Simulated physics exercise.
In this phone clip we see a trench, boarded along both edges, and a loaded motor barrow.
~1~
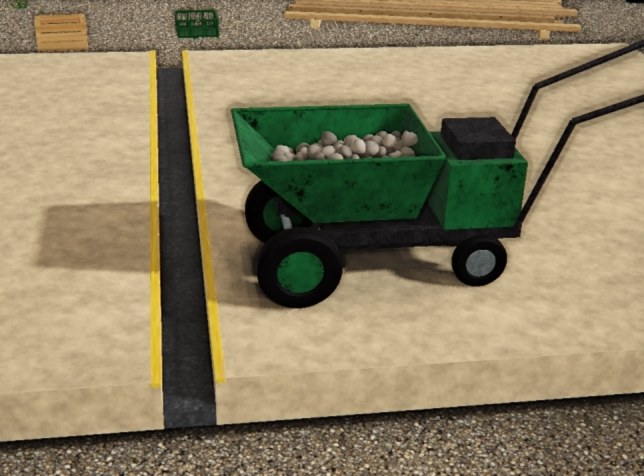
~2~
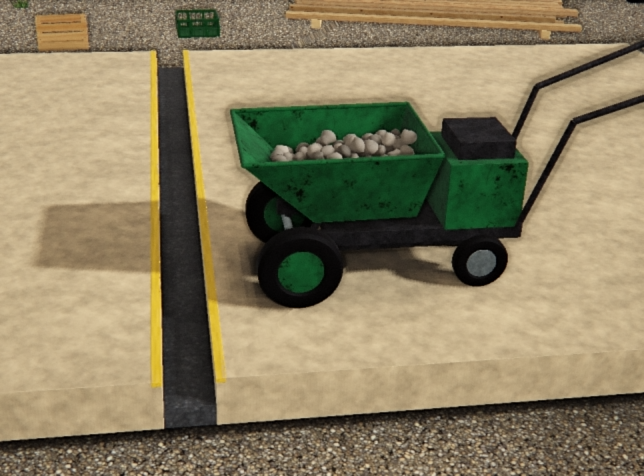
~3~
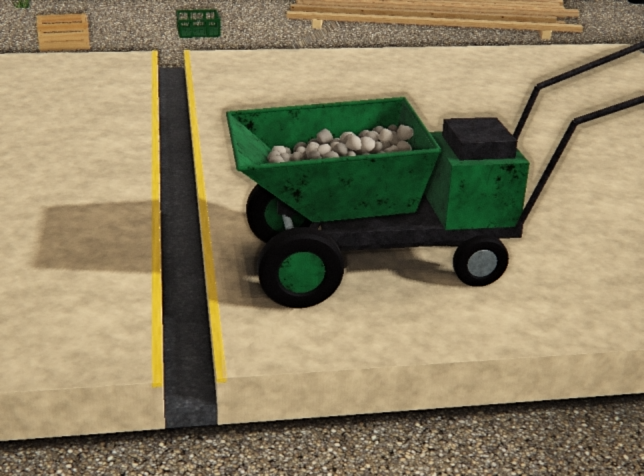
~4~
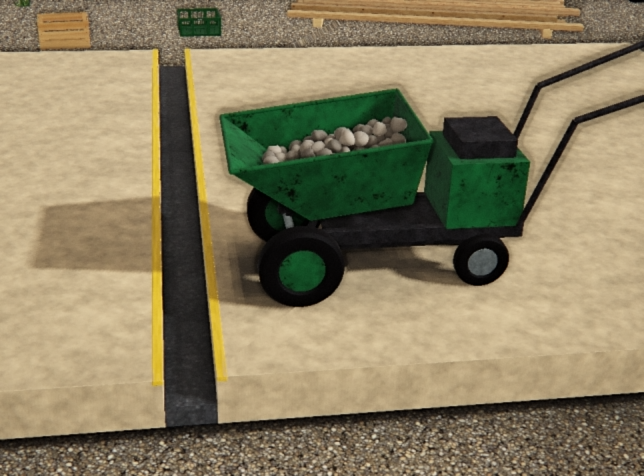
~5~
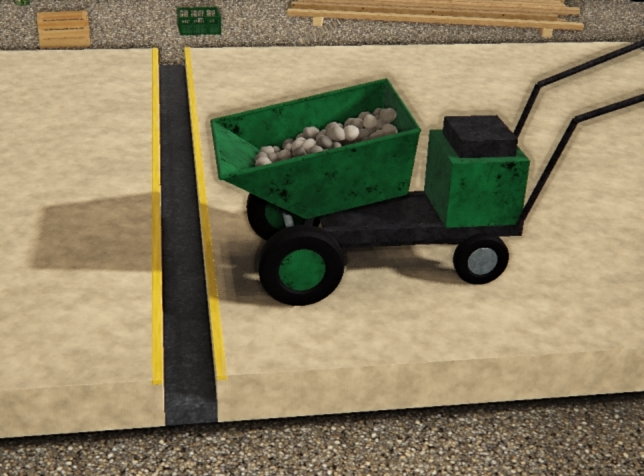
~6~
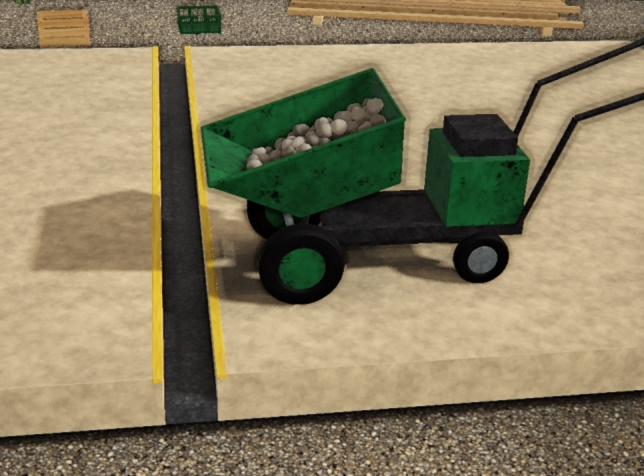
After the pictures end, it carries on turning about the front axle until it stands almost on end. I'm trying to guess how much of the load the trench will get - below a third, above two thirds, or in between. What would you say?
The trench fails to get a third of the load.
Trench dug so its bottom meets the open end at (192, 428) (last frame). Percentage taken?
Estimated share: Approx. 10 %.
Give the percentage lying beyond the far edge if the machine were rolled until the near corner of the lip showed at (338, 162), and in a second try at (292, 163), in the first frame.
The first spot yields roughly 0 percent, the second roughly 10 percent.
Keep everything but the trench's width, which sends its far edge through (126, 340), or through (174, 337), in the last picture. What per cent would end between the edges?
Estimated share: Try 1 approx. 60 in a hundred, try 2 approx. 0 in a hundred.
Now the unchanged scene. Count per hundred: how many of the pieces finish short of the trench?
Share of load: Near 0 %.
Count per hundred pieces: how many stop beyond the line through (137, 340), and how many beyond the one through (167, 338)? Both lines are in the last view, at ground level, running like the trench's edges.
That's 40 in a hundred for the first and 60 in a hundred for the second.
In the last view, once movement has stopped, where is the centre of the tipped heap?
Near pixel (125, 272).
Shortly afterwards, skip tipped steeply; the whole lot in the skip.
Next, skip tipped right over; the bulk in the skip; only a few in or heaped over the trench; near a quarter beyond it; only a few falling.
Some moments later, skip tipped right over; near a third in the skip; a little in or heaped over the trench; near two thirds beyond it.
In the end, skip tipped right over; near a third in the skip; a little in or heaped over the trench; near two thirds beyond it.
